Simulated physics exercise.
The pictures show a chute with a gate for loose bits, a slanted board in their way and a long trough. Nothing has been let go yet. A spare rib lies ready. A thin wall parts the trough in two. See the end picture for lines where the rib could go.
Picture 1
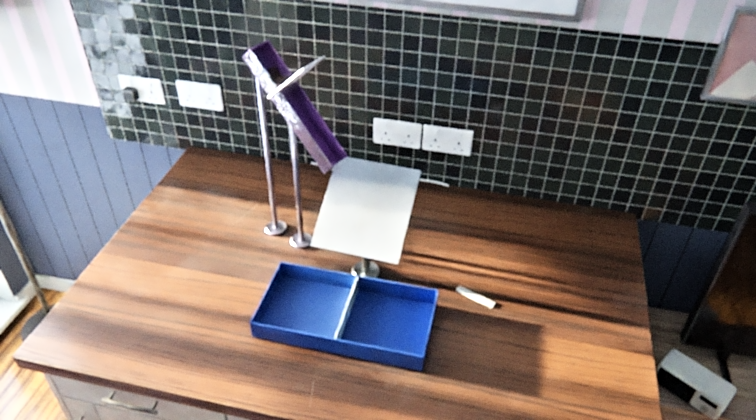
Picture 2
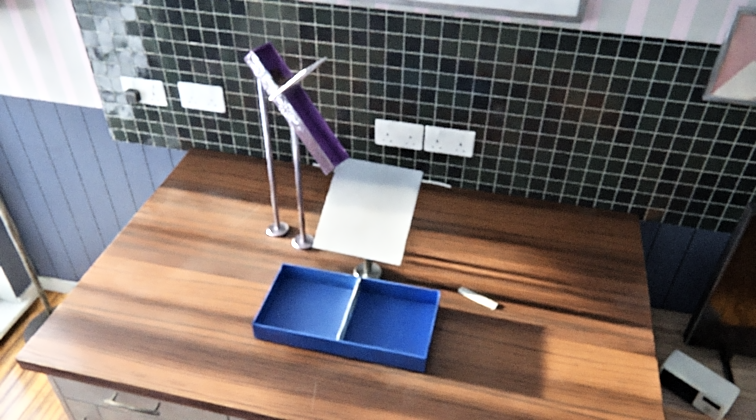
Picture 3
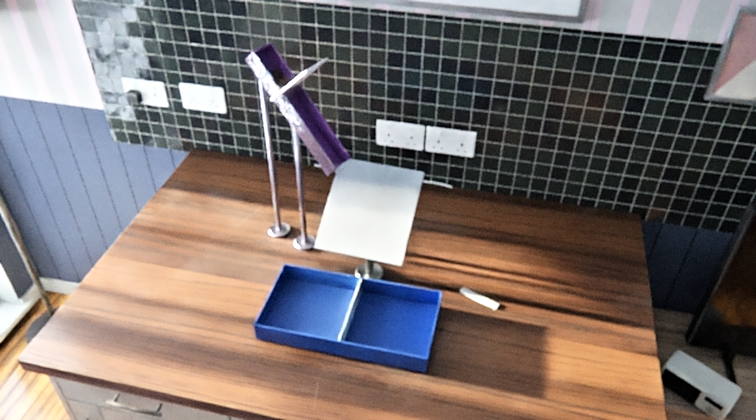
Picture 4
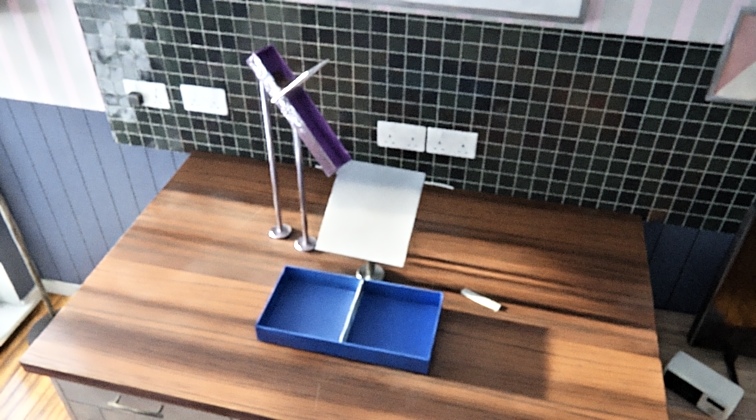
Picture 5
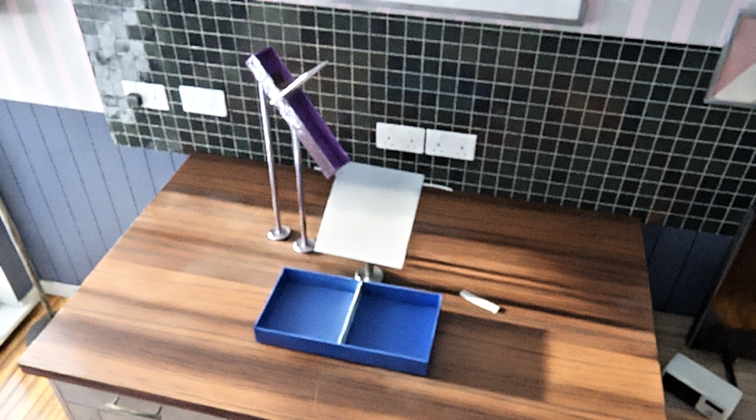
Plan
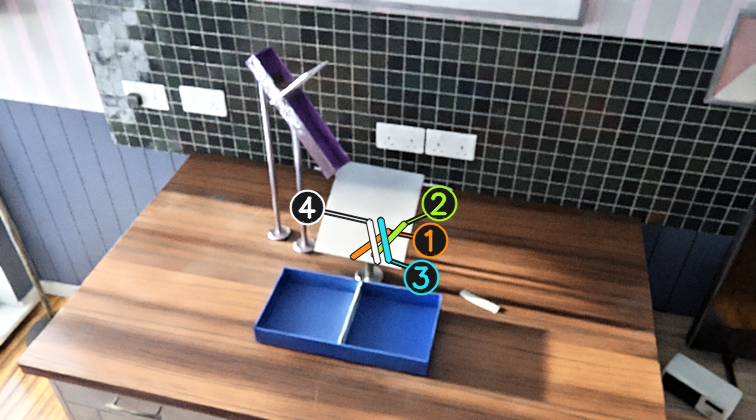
The footage shows a purple chute on thin metal stands above a tilted pale board and a divided blue trough on a wooden table, with a small white piece lying nearby; apart from slight camera drift, nothing visibly moves.
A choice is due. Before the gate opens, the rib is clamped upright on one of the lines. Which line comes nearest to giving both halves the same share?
Choose 2.
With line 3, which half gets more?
Right.
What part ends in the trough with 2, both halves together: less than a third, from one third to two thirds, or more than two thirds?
More than two thirds.
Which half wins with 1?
More lands on the left.
On the marked copy, line 1 from (388, 231) to (353, 256); line 2 from (404, 224) to (374, 254); line 3 from (380, 220) to (388, 260); line 4 from (369, 221) to (377, 261).
With 1, of what is caught, all but a few in the left half, a small share in the right.
With 2, of what is caught, close to half in the left half, close to half in the right.
With 3, of what is caught, a small share in the left half, the bulk in the right.
With 4, of what is caught, a small share in the left half, the bulk in the right.
